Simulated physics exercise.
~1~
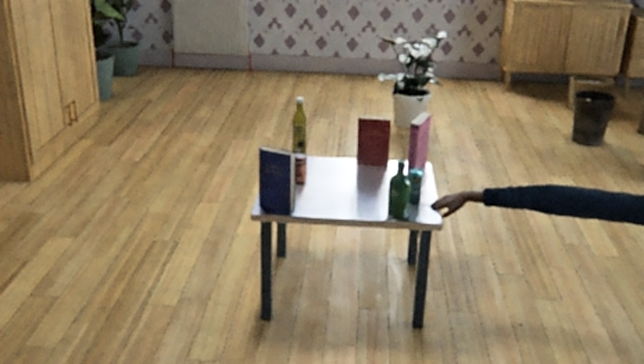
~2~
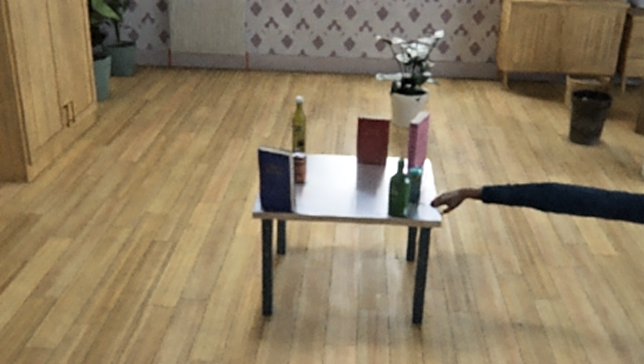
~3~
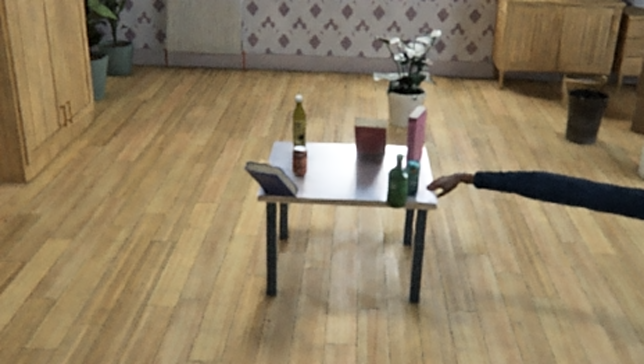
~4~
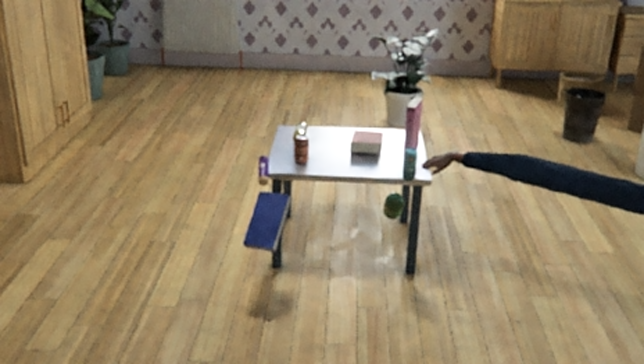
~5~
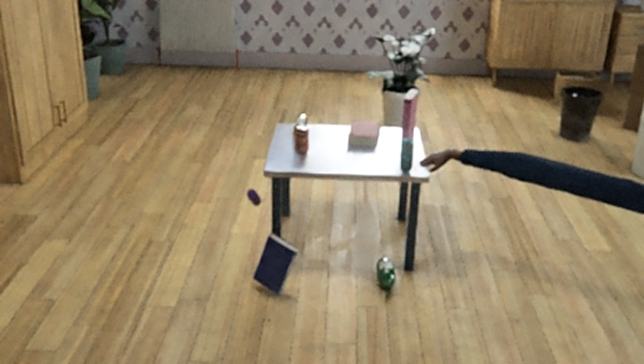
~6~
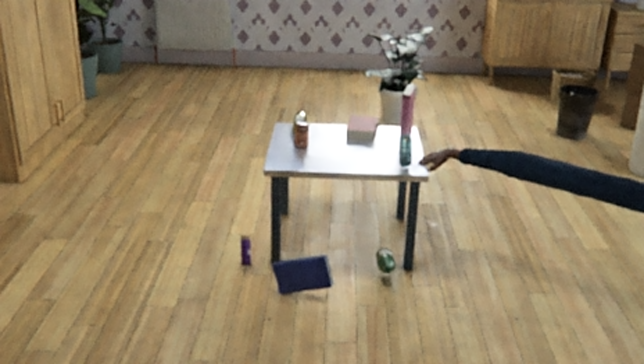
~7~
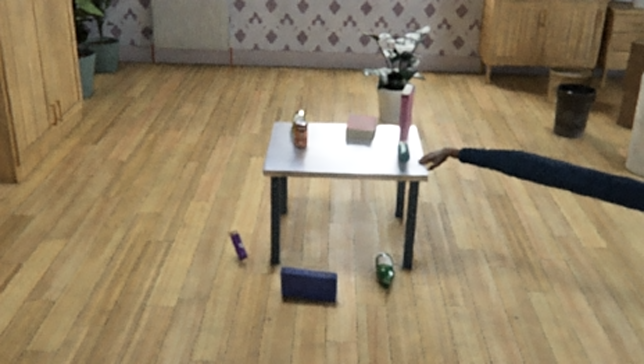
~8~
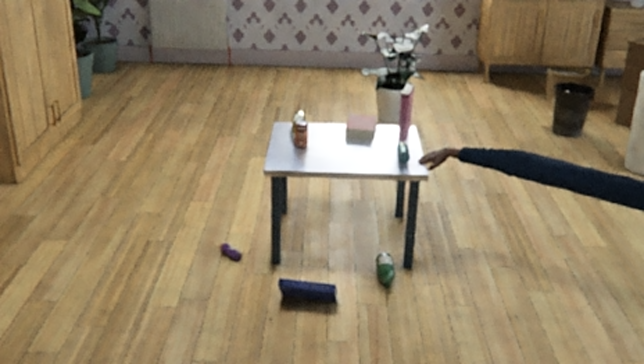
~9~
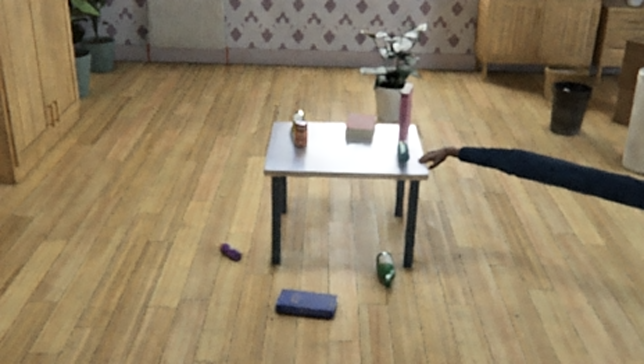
A dark-sleeved arm reaches in from the right to the edge of a small silver-topped table on a wooden floor, seen from the front and slightly above. On the table stand a blue book and yellow bottle at left, an orange can, red and pink books behind, and a green bottle beside a turquoise can at right. The table is shoved away from us, and its items begin to topple. The blue book, a purple shaker and the green bottle drop off the near side. They settle on the floor, while the red book and turquoise can lie on the tabletop and the orange can and pink book stay upright.
